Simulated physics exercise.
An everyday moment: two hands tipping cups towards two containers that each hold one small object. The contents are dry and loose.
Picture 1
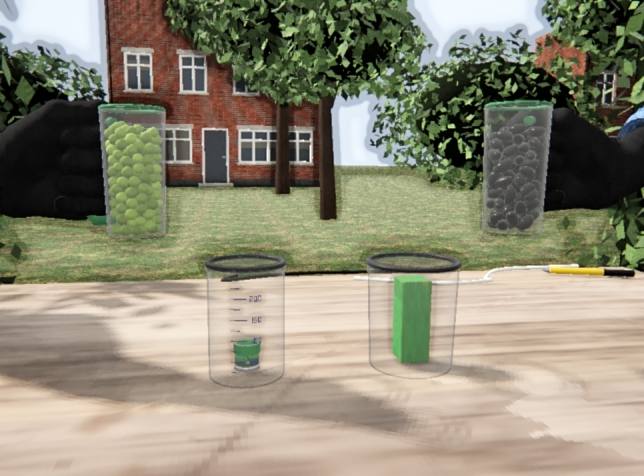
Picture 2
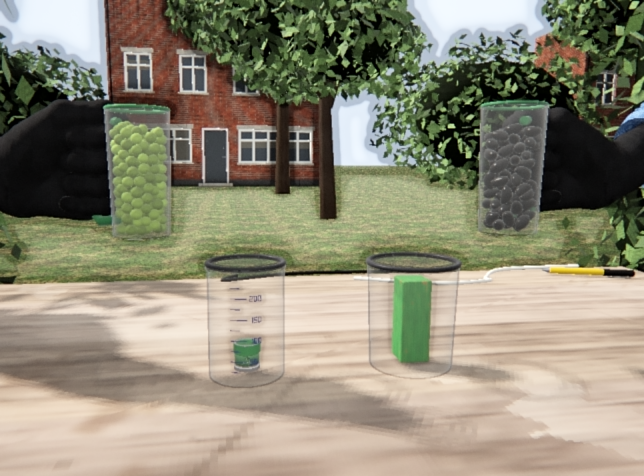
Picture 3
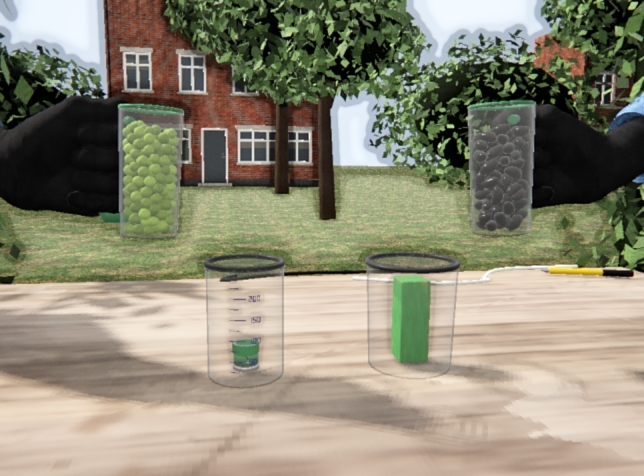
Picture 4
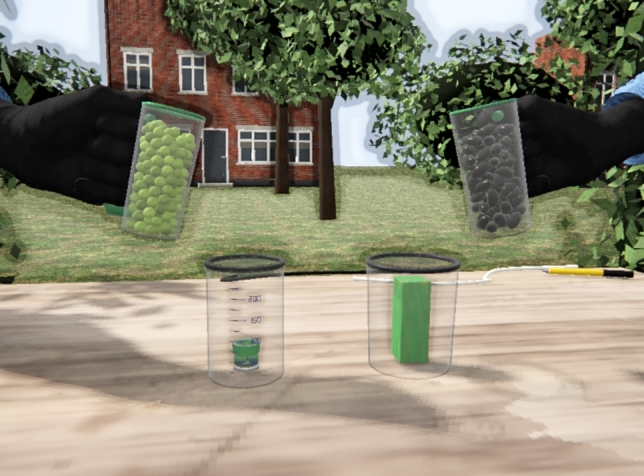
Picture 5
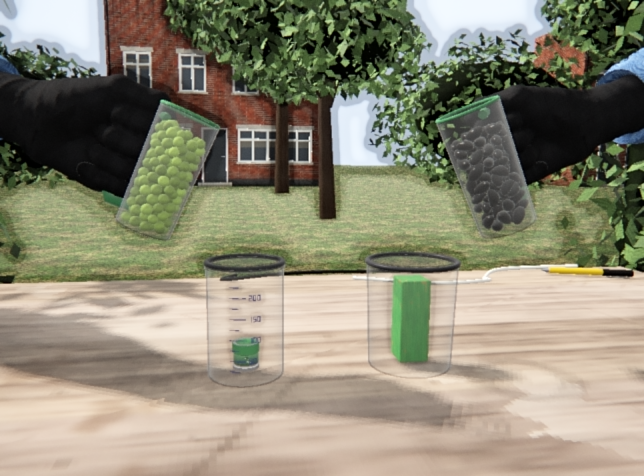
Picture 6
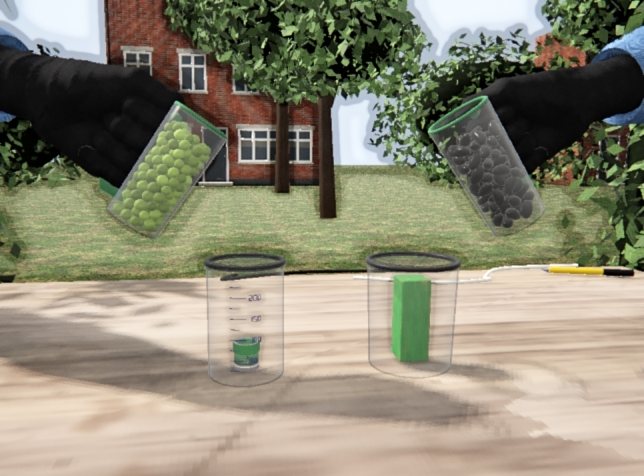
On a garden table, two gloved hands tilting cups of green peas and dark beans inward above two clear containers holding small objects.
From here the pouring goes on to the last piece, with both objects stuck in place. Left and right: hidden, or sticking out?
The left object gets buried and the right object still sticks out.
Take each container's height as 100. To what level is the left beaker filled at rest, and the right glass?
Left: 50 %. Right: 65 %.
Then, 0.31 s after the last picture, left beaker empty, all of its cupful still in the cup; right glass empty, all of its cupful still in the cup.
Then, 0.71 s after the last picture, left beaker nearly empty, nearly all of its cupful still in the cup; right glass empty, all of its cupful still in the cup.
Then, 1.14 s after the last picture, left beaker a quarter full, about half of its cupful still in the cup; right glass nearly empty, most of its cupful still in the cup.
At rest, left beaker half full (surface near (246, 313)), nothing beside it; right glass two thirds full (surface near (412, 296)), nothing beside it; the left thing is covered; the right thing is still showing.
